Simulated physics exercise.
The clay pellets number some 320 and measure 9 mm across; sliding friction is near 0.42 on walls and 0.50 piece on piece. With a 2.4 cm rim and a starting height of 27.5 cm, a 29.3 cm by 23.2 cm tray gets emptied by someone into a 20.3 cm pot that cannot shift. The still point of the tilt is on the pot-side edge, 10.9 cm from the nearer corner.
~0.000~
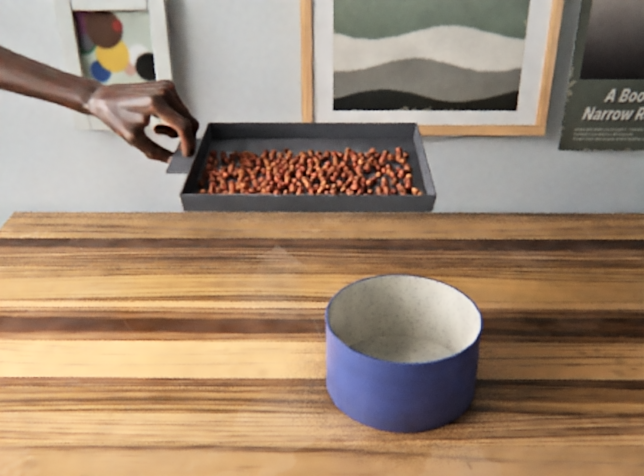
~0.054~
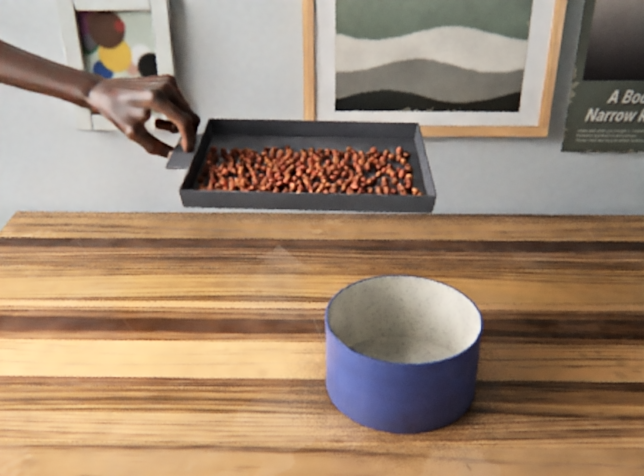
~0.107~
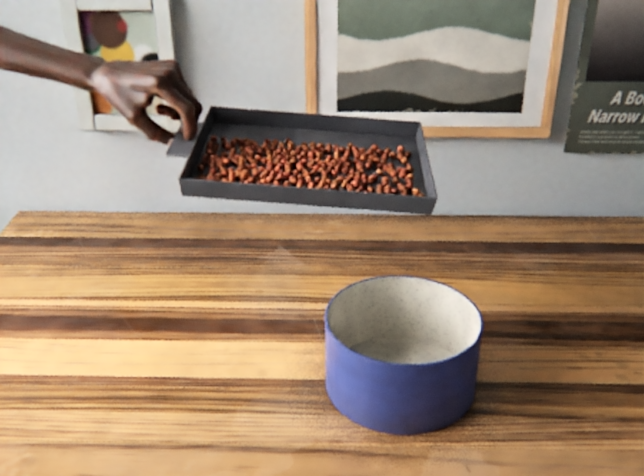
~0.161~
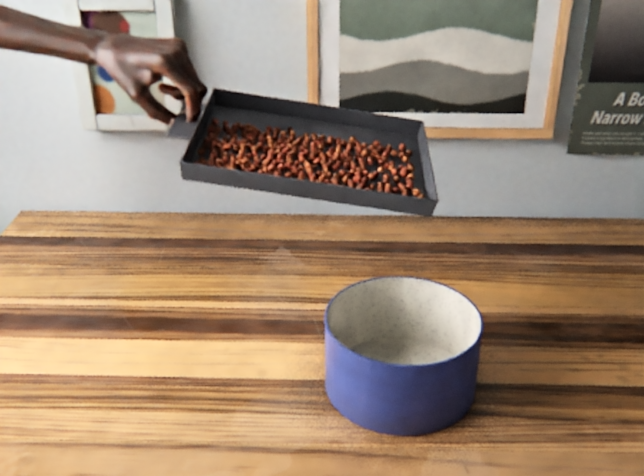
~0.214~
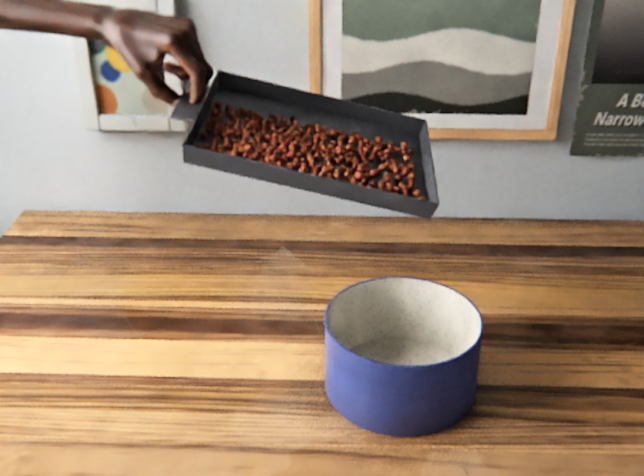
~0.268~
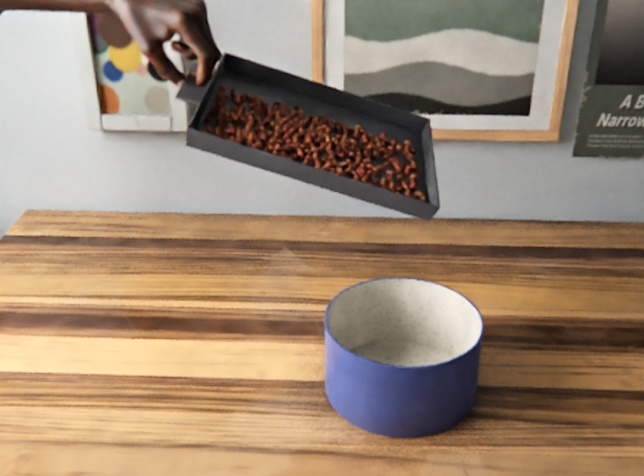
The clip shows a hand holding a dark tray of small reddish-brown pellets above a wooden table with a blue pot, then raising the tray's left end so it slopes down to the right while the pellets stay inside.
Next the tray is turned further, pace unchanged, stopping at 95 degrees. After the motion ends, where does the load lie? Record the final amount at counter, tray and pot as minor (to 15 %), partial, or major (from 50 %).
Final: Counter partial, tray minor, pot major.
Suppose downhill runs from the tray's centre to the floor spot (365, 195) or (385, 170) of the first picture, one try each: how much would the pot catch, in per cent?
Some 85 and 10 per cent.
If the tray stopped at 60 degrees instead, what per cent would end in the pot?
Then about 5 per cent.
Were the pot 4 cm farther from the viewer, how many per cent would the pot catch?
65 per cent.
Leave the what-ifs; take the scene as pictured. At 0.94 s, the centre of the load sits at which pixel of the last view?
The middle of the load should be at about (424, 172) by then.
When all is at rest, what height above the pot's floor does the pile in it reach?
It reaches roughly 2.5 cm.
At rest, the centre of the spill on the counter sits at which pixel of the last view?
At rest, its centre lies at about (526, 368).
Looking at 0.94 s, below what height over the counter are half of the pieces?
Roughly 30 cm.
After 0.67 s, tilt 56 degrees; the tray holds 100 %, the pot 0 %.
After 0.94 s, tilt 80 degrees; the tray holds 85 %, the pot 0 %.
Then, at 1.31 s, tilt 95 degrees; the tray holds 30 %, the pot 15 %.
At rest (2.4 s), counter 30 %, tray 5 %, pot 65 %.
